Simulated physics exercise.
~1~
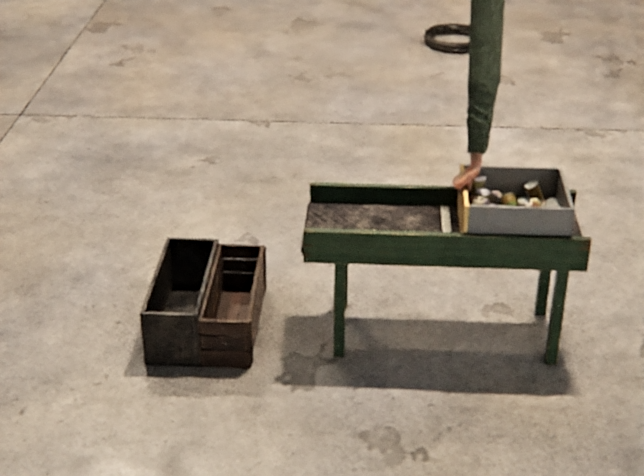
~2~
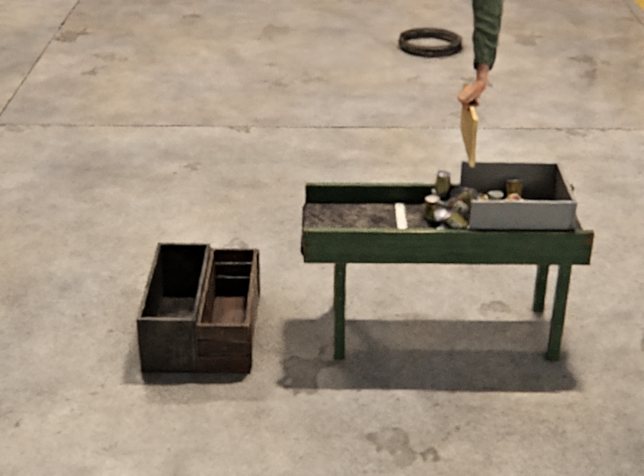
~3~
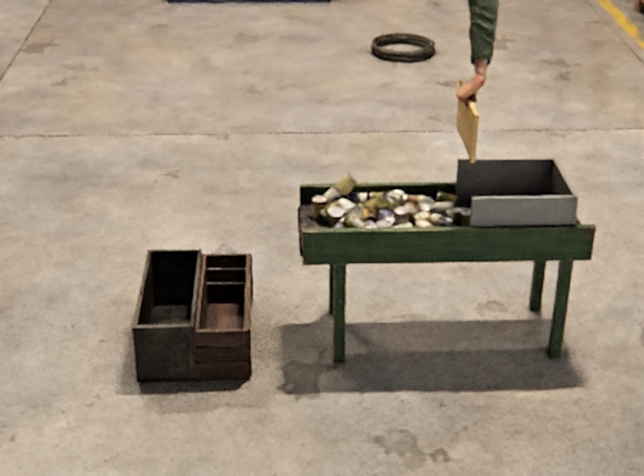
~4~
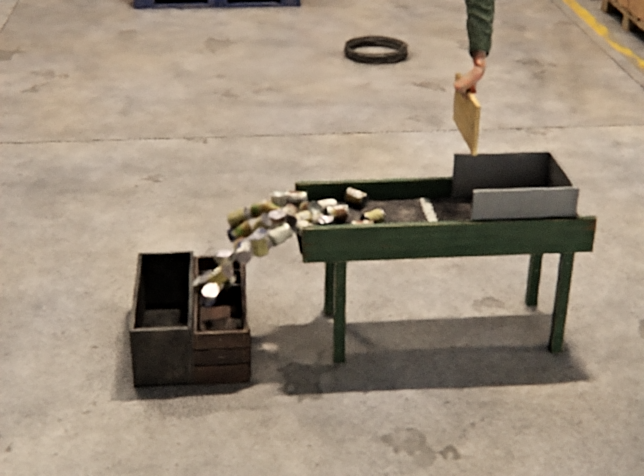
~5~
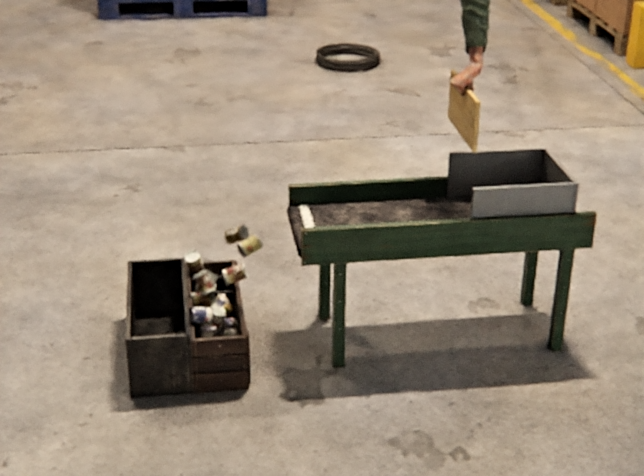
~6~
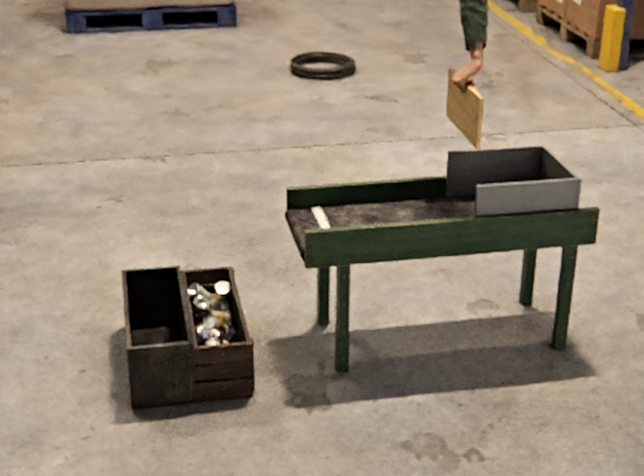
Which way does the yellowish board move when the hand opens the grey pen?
The board moves upward, lifted by the hand away from the belt.
